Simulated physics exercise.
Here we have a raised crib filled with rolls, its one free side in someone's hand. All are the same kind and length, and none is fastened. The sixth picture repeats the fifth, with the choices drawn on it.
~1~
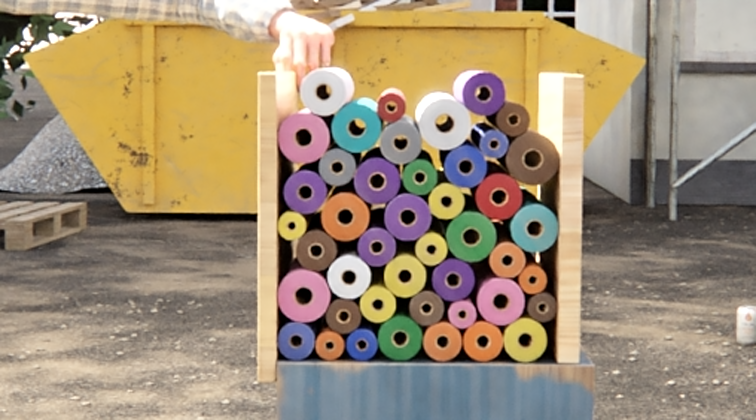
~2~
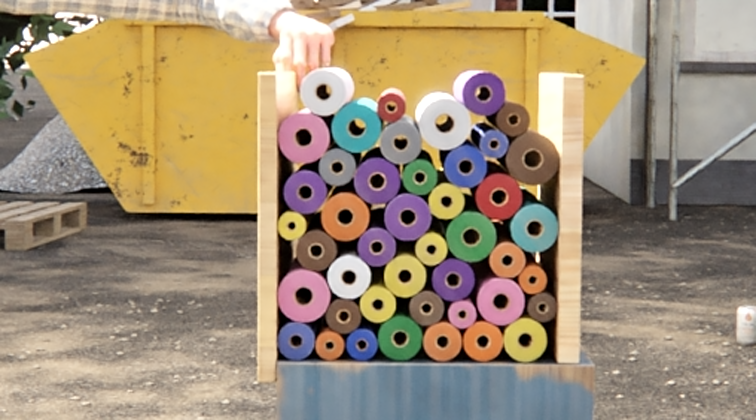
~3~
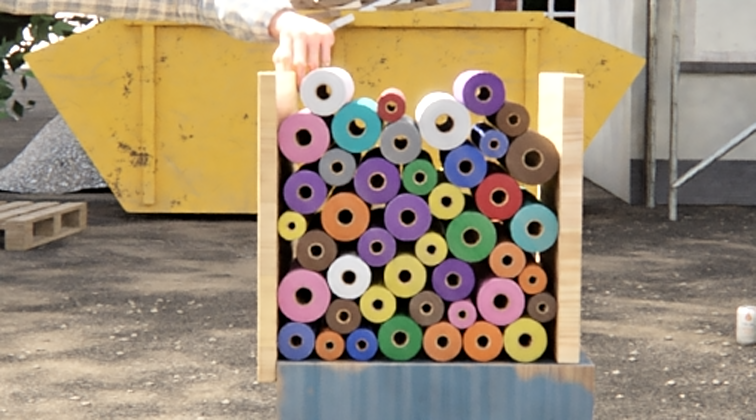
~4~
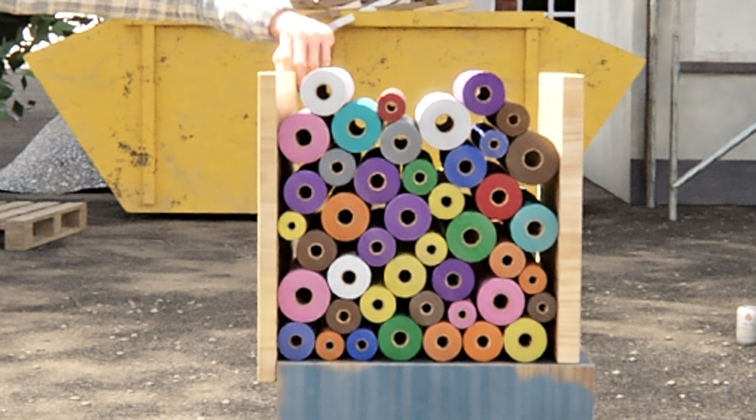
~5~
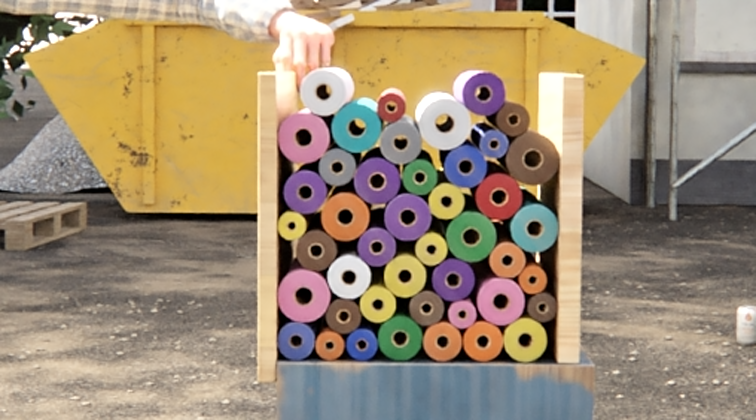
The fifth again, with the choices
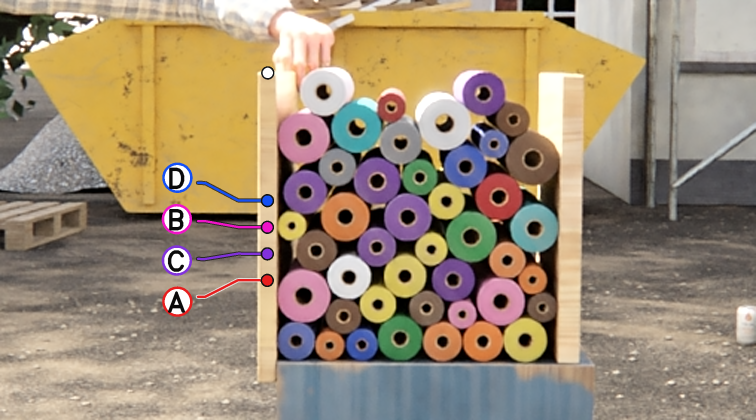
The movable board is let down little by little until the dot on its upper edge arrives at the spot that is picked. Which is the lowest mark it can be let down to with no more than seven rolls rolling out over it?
Mark C is as low as it can go.
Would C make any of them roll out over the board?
Yes.
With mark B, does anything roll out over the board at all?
Yes, at B.
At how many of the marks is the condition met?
The number is three.
On the marked copy, A at (267, 281); B at (267, 227); C at (267, 254); D at (268, 201); the white dot at (268, 73).
With C. Early on, top of the board (277, 154).
Further on, top of the board (277, 244).
At the end, top of the board (277, 253), six out over the board.
As for the rest, A more than seven out over the board; B two out over the board; D two out over the board.
